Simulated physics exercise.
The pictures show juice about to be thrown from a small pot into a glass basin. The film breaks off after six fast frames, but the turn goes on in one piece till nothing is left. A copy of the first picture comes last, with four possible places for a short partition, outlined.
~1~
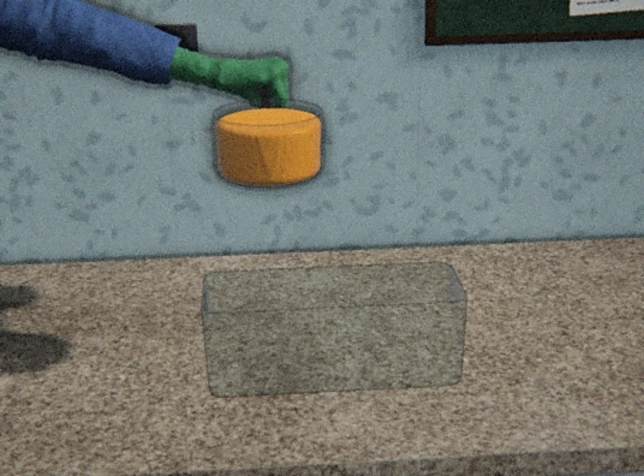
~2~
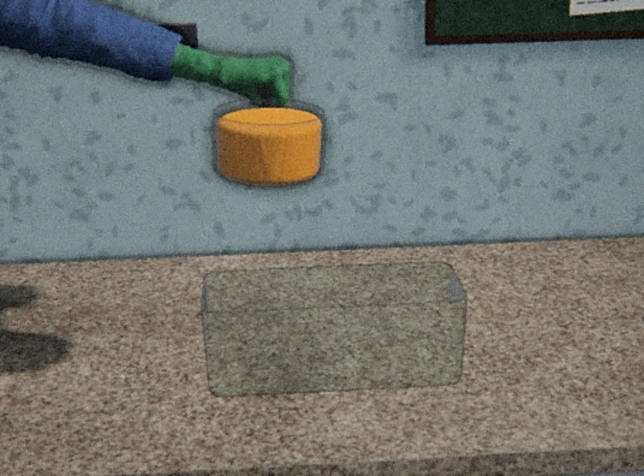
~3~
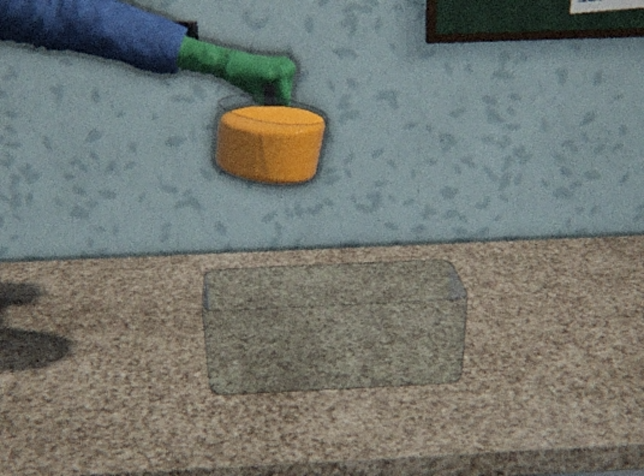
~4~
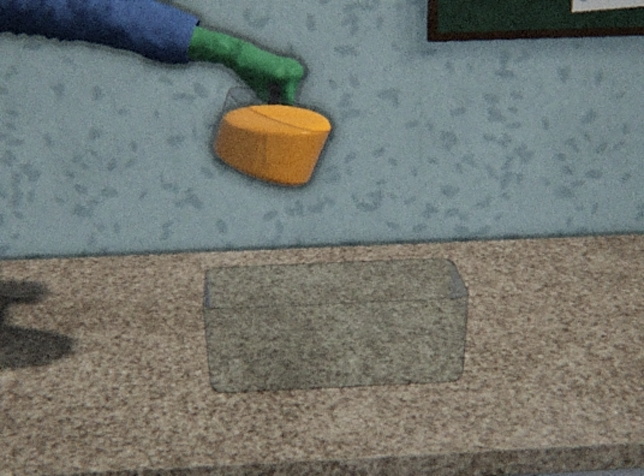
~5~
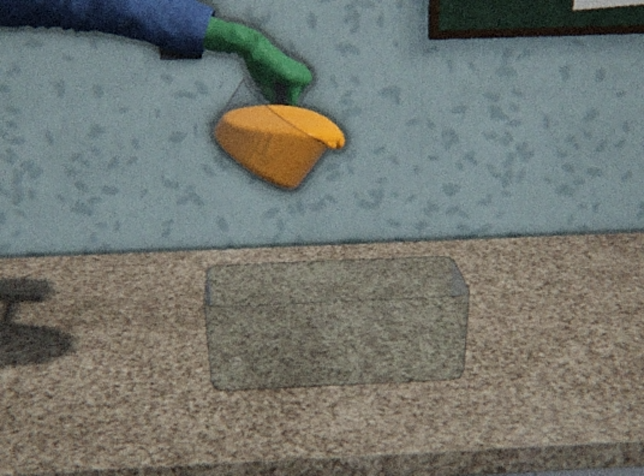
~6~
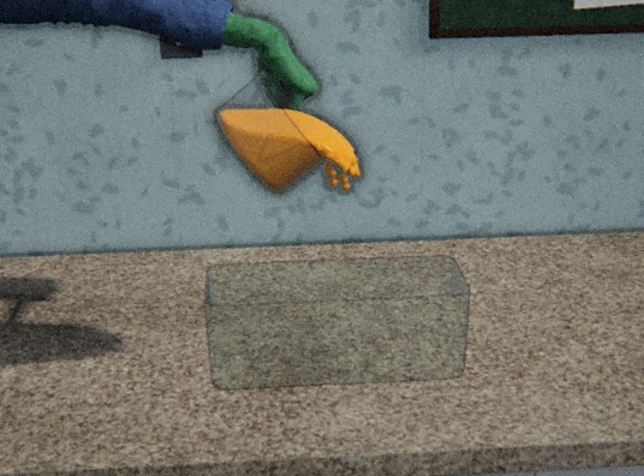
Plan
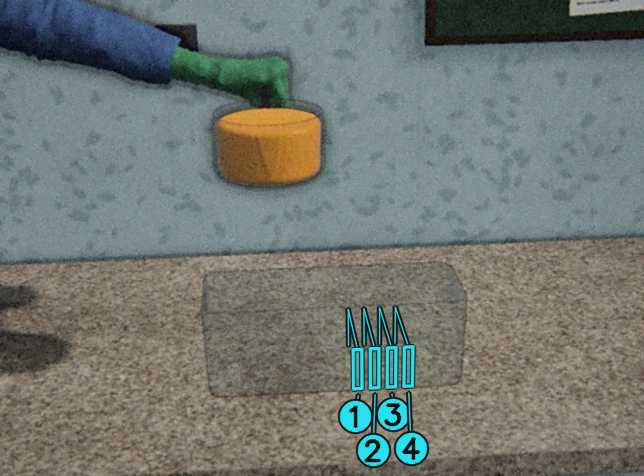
We see a green-gloved hand holding a small clear pot of orange juice above an empty glass basin on a speckled counter; the hand tilts the pot to the right, and juice slides over its lip, with drops separating below.
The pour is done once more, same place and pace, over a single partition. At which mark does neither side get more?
Use place 2.
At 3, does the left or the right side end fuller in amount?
The left one.
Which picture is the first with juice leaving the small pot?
Picture 4.
On the marked copy, 1 at (358, 395); 2 at (375, 394); 3 at (391, 393); 4 at (408, 392).
If 1 is chosen, about 35 % ends left of the wall and 63 % right of it.
If 2 is chosen, about 50 % ends left of the wall and 46 % right of it; 4 % is lost outside.
If 3 is chosen, about 65 % ends left of the wall and 30 % right of it; 5 % is lost outside.
If 4 is chosen, about 81 % ends left of the wall and 12 % right of it; 7 % is lost outside.
